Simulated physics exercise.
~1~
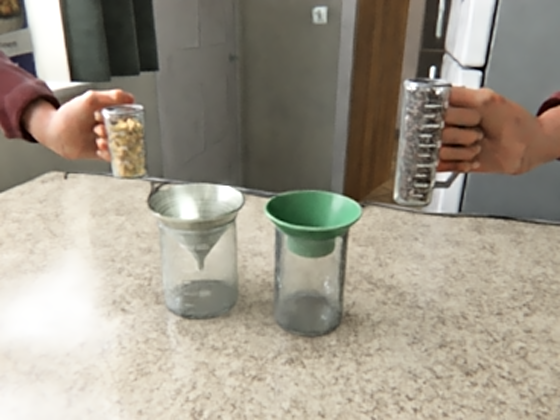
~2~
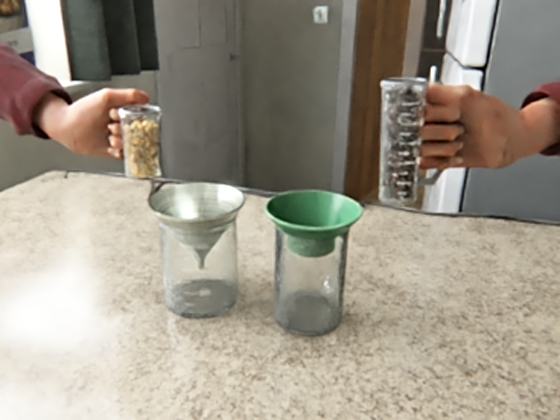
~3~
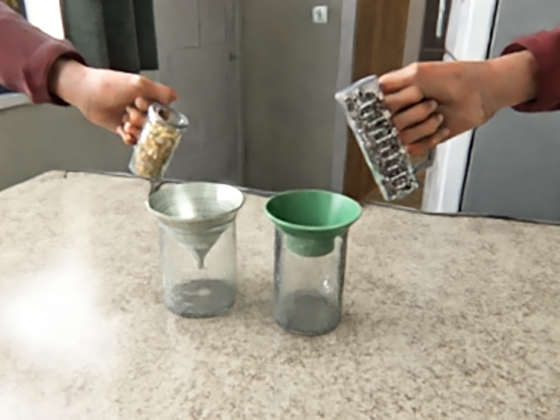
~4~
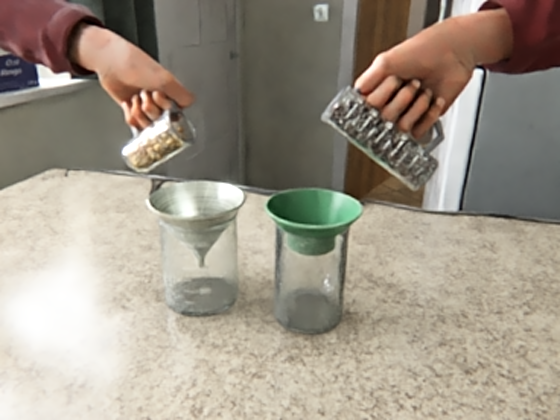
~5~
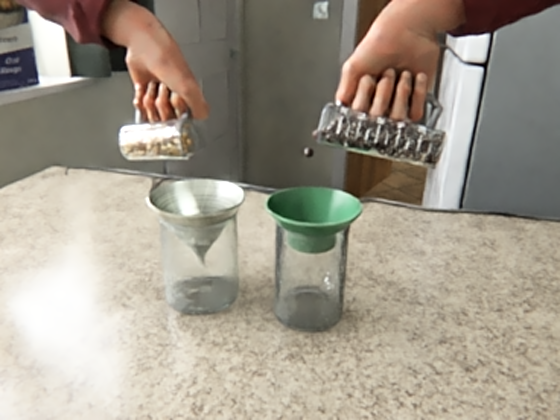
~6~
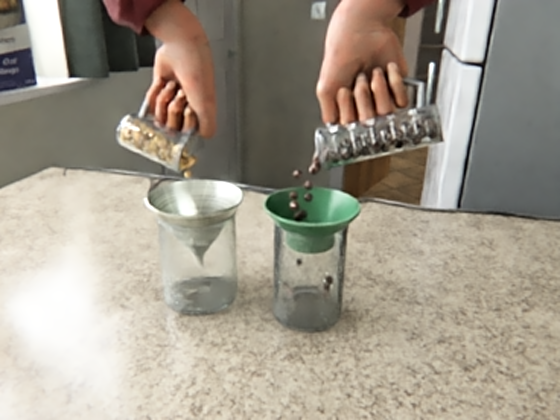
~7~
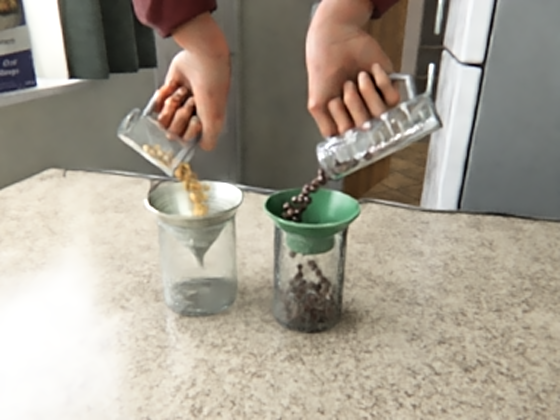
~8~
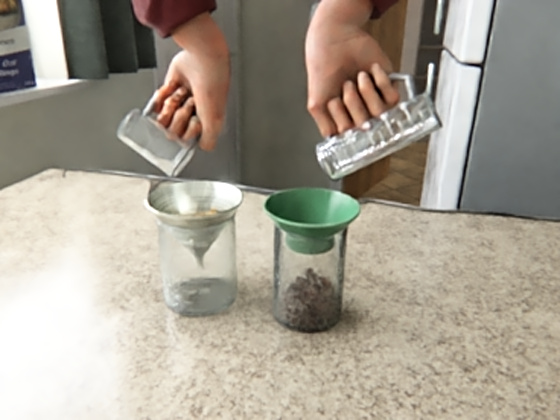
Two hands tipped cups over funnels in clear jars, pouring pale bits into the left one and dark round pieces into the green one on the right; the dark pieces dropped into their jar, while the pale ones stayed stuck in the funnel.
